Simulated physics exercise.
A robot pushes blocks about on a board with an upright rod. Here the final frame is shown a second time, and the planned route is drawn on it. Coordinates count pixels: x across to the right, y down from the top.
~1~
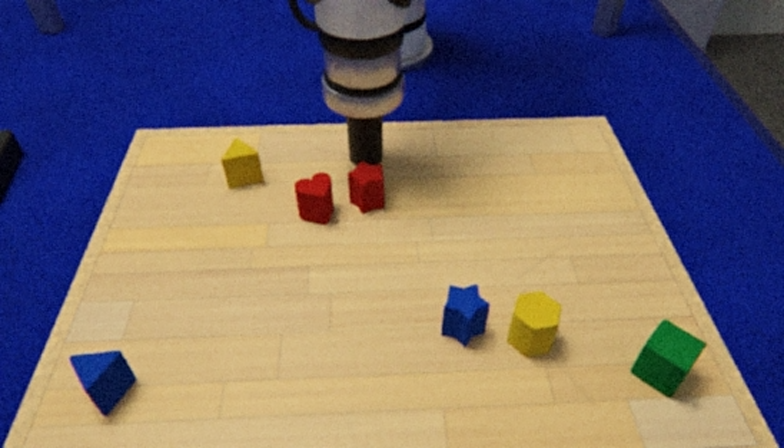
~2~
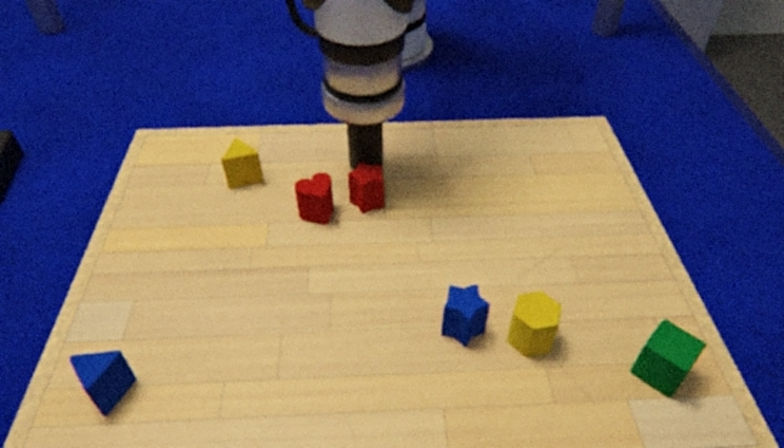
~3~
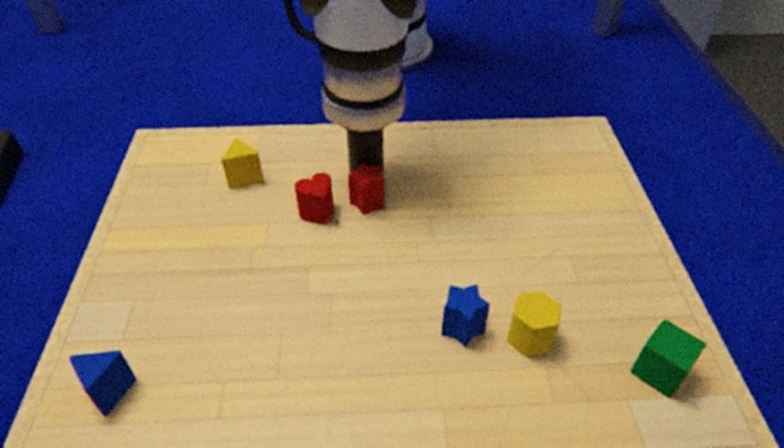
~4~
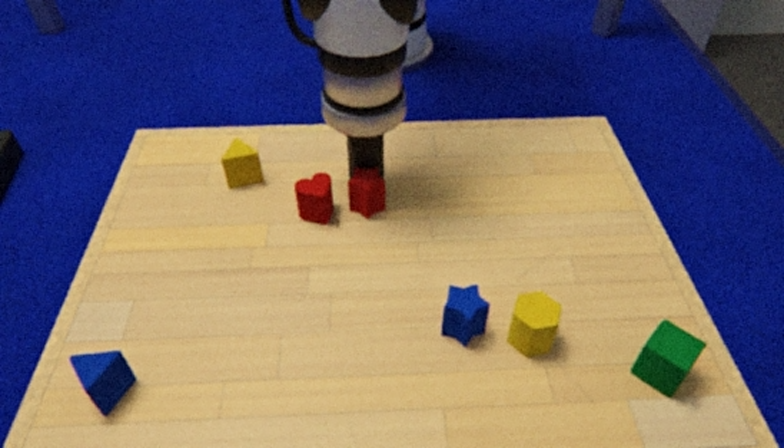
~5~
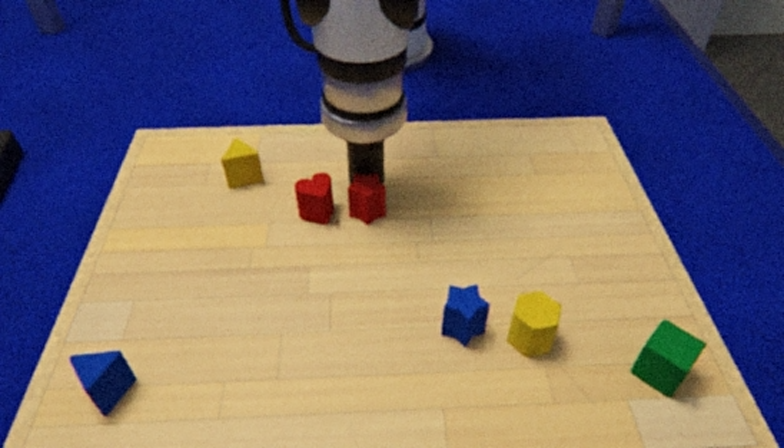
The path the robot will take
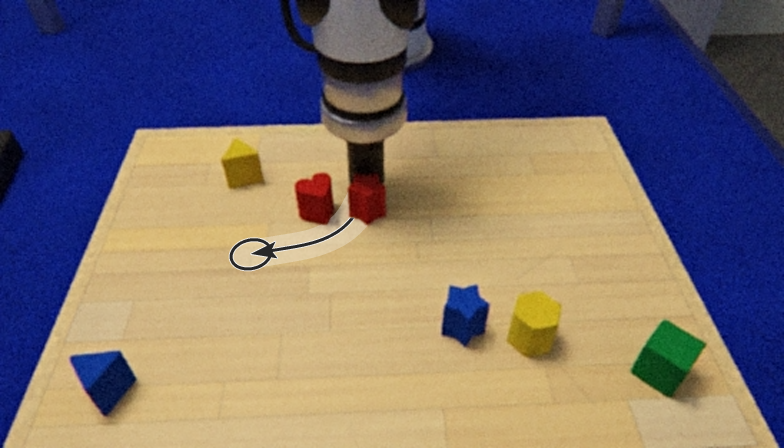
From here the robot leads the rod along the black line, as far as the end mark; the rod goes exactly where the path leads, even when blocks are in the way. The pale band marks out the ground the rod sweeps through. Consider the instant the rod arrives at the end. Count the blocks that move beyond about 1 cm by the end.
Moved: 1.
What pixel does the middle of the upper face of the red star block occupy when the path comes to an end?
It ends at (357, 221).
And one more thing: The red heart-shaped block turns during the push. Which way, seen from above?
The twist is clockwise.
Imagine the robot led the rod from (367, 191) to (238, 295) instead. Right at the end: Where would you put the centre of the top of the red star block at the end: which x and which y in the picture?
It is at (361, 200).
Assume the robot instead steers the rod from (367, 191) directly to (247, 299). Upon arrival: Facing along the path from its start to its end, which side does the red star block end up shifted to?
That block drifts left.
The line goes from (367, 191) by way of (348, 223) and (305, 245) to (251, 254).
What follows on the original path. One third of the way, rod (347, 213); red star block (359, 215), turned 20° anticlockwise.
Two thirds of the way, rod (301, 235); red heart-shaped block (310, 184), turned 25° clockwise; red star block (357, 221), turned 45° anticlockwise.
At the end, rod (248, 244); red heart-shaped block (310, 184), turned 25° clockwise; red star block (357, 221), turned 45° anticlockwise.
